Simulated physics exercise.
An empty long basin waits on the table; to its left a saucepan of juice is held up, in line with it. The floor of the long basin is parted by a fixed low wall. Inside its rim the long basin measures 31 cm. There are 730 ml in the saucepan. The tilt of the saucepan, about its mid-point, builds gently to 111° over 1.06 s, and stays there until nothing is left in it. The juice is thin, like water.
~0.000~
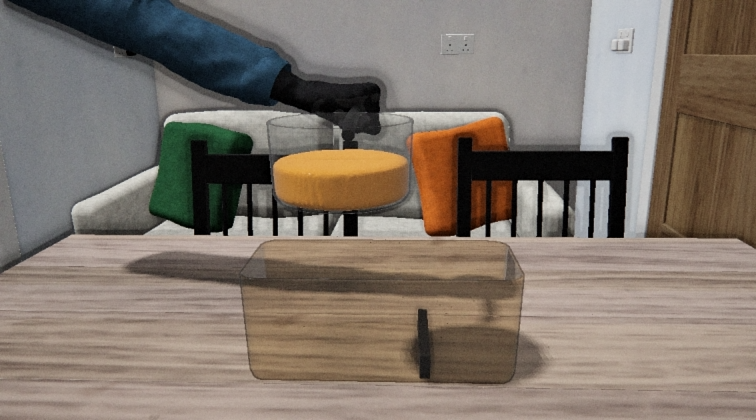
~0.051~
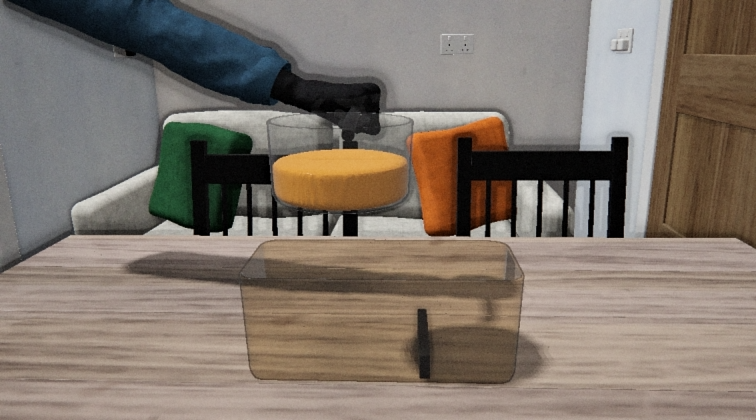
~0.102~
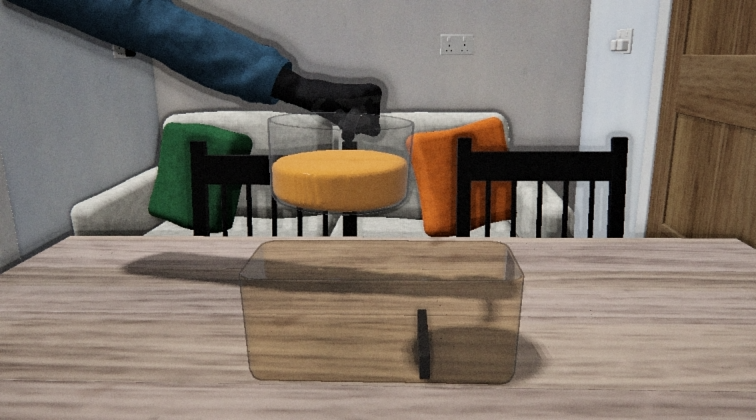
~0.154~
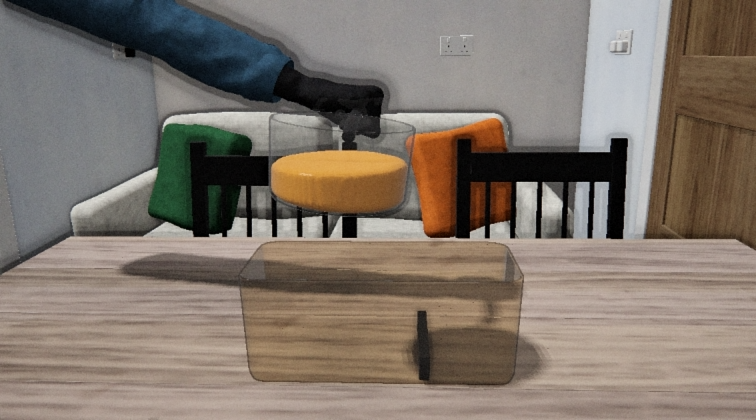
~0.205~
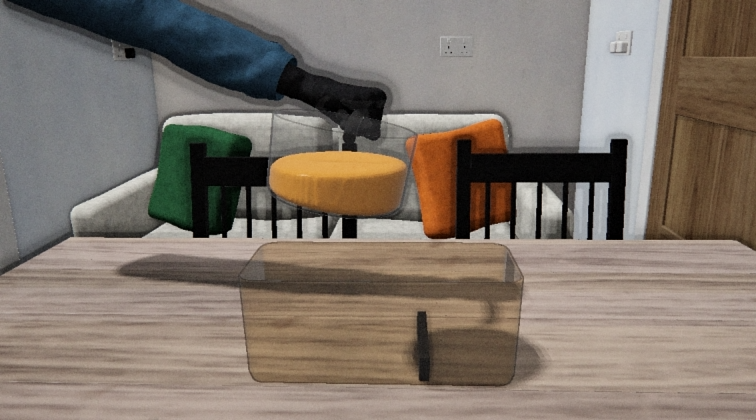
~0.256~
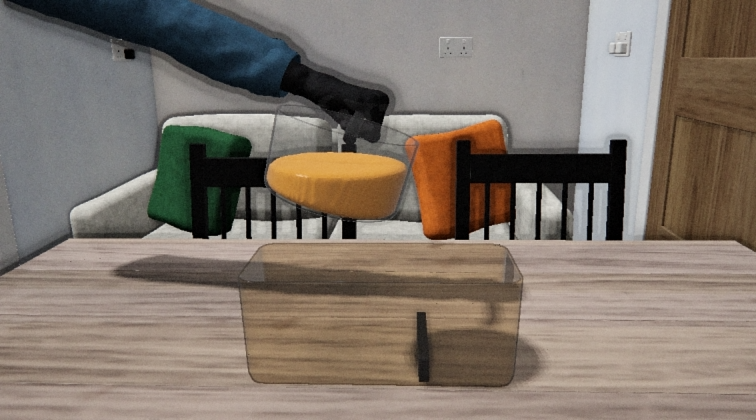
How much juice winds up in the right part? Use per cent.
Roughly 51 per cent is past the wall.
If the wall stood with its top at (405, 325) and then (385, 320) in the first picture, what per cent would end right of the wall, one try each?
First 85, then 95 per cent.
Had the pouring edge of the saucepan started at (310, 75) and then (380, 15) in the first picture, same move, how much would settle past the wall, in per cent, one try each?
First 20, then 45 per cent.
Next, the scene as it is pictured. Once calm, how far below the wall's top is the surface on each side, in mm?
Left about 16 mm, right about 0 mm.
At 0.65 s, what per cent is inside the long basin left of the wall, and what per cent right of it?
Left about 0, right about 7.
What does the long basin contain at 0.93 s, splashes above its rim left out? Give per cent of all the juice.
About 76 per cent.
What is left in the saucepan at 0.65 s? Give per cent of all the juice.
About 66 per cent.
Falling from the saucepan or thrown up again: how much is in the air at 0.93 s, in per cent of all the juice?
Some 10 per cent.
By 0.65 s the tilt is 74° and 66 per cent is still to pour, 0 is left of the wall and 7 right of it.
By 0.93 s the tilt is 107° and 13 per cent is still to pour, 19 is left of the wall and 57 right of it.
By 1.23 s the tilt is 111° and 0 per cent is still to pour, 41 is left of the wall and 57 right of it.
By 1.56 s the tilt is 111° and 0 per cent is still to pour, 47 is left of the wall and 52 right of it.
At rest 48 per cent lies left of the wall, 51 right of it and 1 outside.
